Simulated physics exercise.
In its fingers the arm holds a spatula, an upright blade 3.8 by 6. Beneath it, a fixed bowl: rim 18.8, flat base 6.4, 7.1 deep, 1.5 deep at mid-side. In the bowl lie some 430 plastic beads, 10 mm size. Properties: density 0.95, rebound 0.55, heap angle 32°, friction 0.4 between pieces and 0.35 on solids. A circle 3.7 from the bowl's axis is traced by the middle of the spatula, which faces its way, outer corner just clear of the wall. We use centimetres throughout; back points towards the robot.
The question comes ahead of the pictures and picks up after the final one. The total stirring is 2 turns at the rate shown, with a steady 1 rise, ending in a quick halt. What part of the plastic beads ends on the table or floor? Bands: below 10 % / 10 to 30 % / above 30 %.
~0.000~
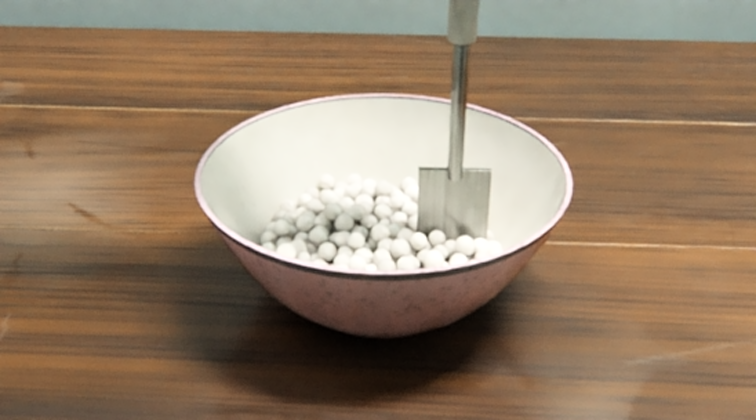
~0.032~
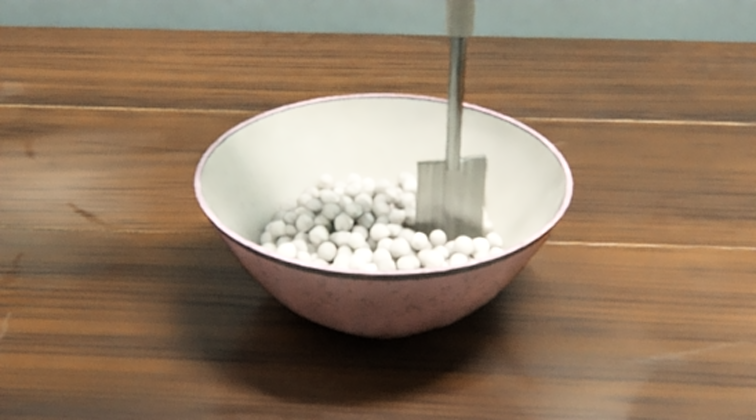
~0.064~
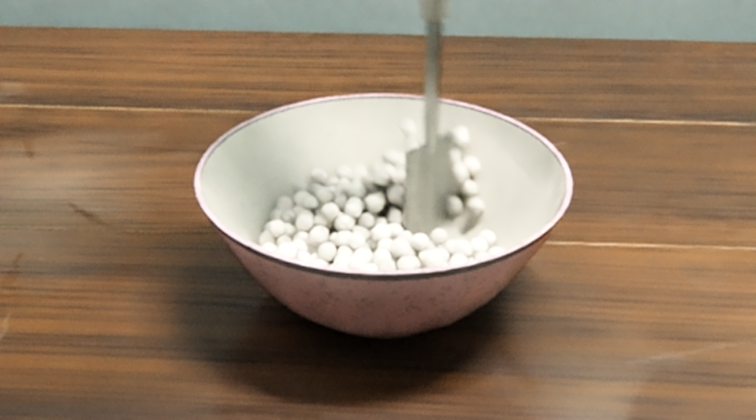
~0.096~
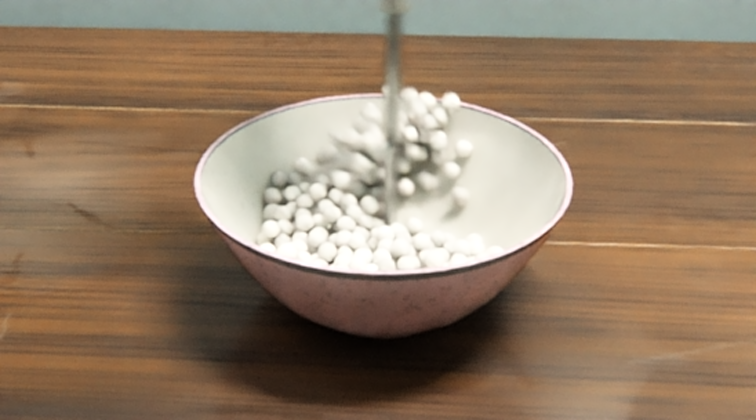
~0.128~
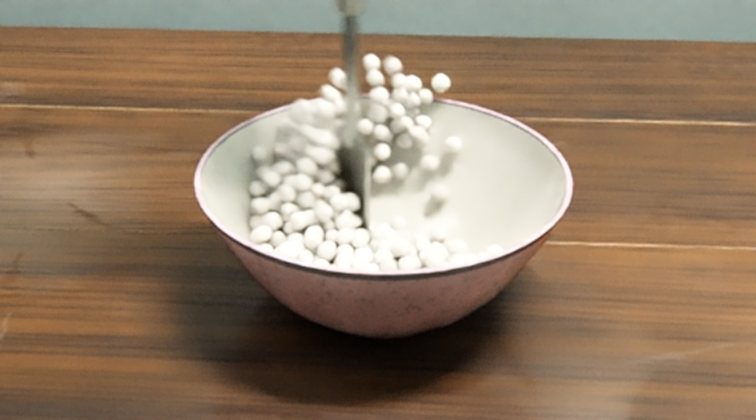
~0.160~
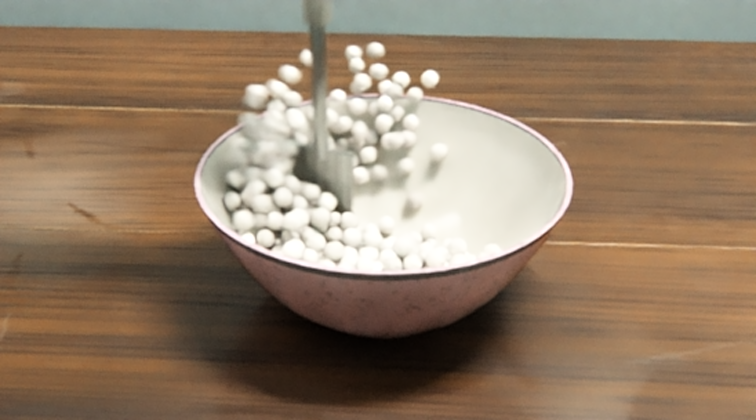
Between 10 and 30 %.
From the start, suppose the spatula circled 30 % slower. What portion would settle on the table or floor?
Estimate: Near 0 in a hundred.
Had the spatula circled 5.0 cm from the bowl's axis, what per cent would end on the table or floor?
Then about 20 per cent.
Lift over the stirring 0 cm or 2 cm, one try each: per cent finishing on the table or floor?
That gives about 30 per cent and 15 per cent, in order.
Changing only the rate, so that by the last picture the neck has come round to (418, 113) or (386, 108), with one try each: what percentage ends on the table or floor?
Some 0 and 0 %.
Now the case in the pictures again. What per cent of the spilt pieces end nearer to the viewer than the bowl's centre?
About 60 per cent.
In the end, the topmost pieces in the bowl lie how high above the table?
5.5 cm or so.
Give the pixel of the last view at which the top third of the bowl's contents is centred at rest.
Somewhere close to (365, 232).
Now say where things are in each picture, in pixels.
In the first frame, spatula neck at (456, 143), 0° round; upper third of the load around (372, 237), from x 270 to 500, top at y 180; 430 in the bowl.
In the second frame, spatula neck at (454, 134), 14° round; upper third of the load around (382, 233), from x 270 to 500, top at y 180.
In the third frame, spatula neck at (431, 117), 49° round; upper third of the load around (386, 204), from x 270 to 500, top at y 130.
In the fourth frame, spatula neck at (393, 108), 85° round; upper third of the load around (361, 180), from x 265 to 500, top at y 90.
In the fifth frame, spatula neck at (351, 110), 121° round; upper third of the load around (330, 167), from x 260 to 500, top at y 65; 429 in the bowl, 1 in flight or on the tool.
In the sixth frame, spatula neck at (320, 122), 156° round; upper third of the load around (293, 160), from x 235 to 500, top at y 50; 423 in the bowl, 7 in flight or on the tool.
After 0.35 s, 13° round, highest piece 10 above the table; 362 in the bowl, 32 on the table or floor, 36 in flight or on the tool.
After 0.55 s, 229° round, highest piece 8 above the table; 344 in the bowl, 79 on the table or floor, 7 in flight or on the tool.
After 0.85 s, 0° round, highest piece 8 above the table; 340 in the bowl, 89 on the table or floor, 1 in flight or on the tool.
After 1.55 s, 0° round, highest piece 5 above the table; 340 in the bowl, 90 on the table or floor.
At rest, 340 in the bowl, 90 on the table or floor. That is 21 % on the table or floor.
